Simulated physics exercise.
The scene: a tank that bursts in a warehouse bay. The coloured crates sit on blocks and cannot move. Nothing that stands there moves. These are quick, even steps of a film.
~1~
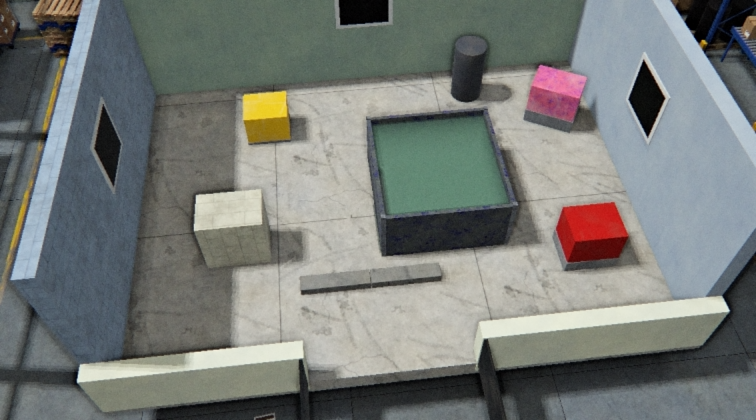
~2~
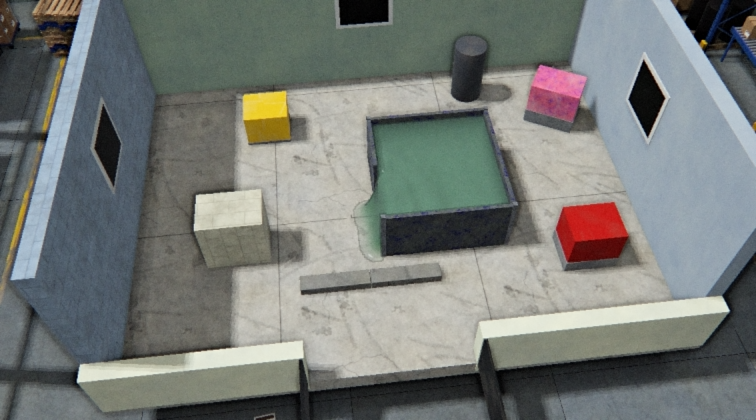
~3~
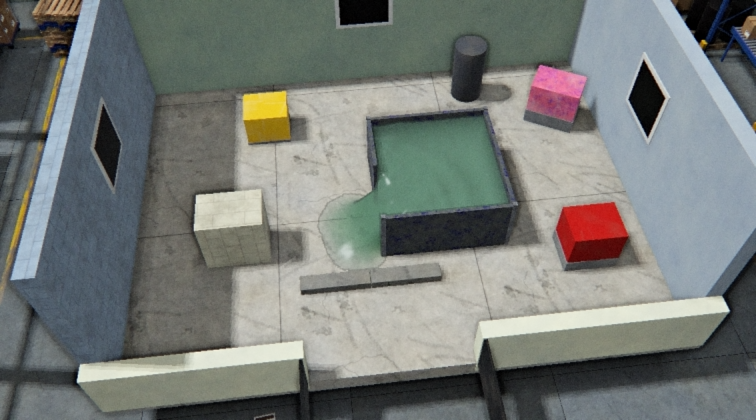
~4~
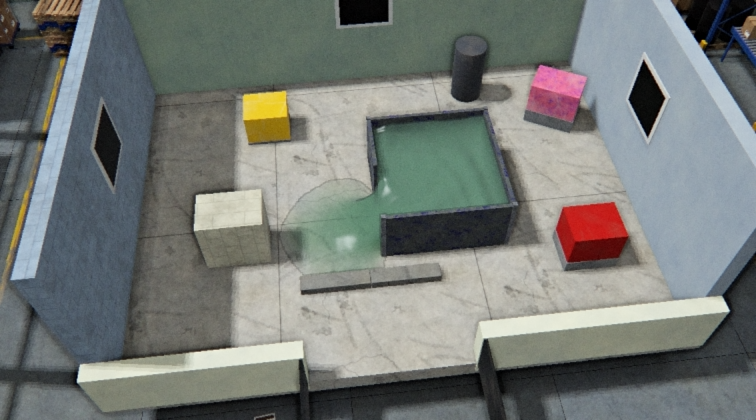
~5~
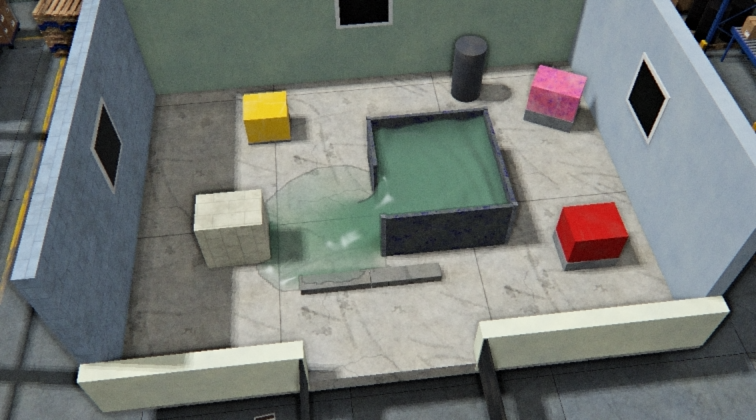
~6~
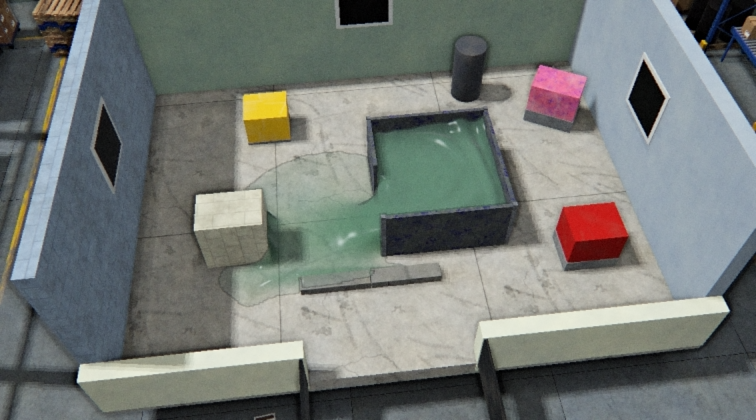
Greenish water broke out through the left side of a dark open tank and spread leftward across the pale floor, reaching the cream block and flowing around it while the other blocks stayed put.
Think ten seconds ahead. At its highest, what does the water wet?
One by one: The yellow crate gets wet; the red crate stays dry; the pink crate stays dry.
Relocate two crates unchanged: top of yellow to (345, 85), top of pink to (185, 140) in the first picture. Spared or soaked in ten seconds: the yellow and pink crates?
One by one: The yellow one is topped; the pink one ends up wet.
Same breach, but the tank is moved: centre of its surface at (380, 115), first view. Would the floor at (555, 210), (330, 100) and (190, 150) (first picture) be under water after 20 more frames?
In turn: Dry, wet, flooded.
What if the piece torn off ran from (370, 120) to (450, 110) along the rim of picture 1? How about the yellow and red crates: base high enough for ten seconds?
One by one: Yellow is topped; red escapes it.
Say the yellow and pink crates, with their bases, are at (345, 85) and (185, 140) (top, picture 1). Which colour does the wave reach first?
I say the pink one.
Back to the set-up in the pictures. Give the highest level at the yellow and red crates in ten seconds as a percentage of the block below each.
Roughly 350 per cent, then 30 per cent.
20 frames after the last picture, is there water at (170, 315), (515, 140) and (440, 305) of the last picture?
In turn: Awash, clear, dry.
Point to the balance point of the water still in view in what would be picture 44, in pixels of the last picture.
At about (296, 193).
A moment on, water covers 30 % of the floor; the yellow crate water round its plinth, the red crate not reached, the pink crate not reached.
Next, water covers 40 % of the floor; the yellow crate water round its plinth, the red crate not reached, the pink crate not reached.
Then, water covers 45 % of the floor; the yellow crate water round its plinth, the red crate not reached, the pink crate not reached.
Later, water covers 75 % of the floor; the yellow crate water round its plinth, the red crate water round its plinth, the pink crate water round its plinth.
In the end, water covers 95 % of the floor; the yellow crate was topped, the red crate stayed above the water, the pink crate stayed above the water.
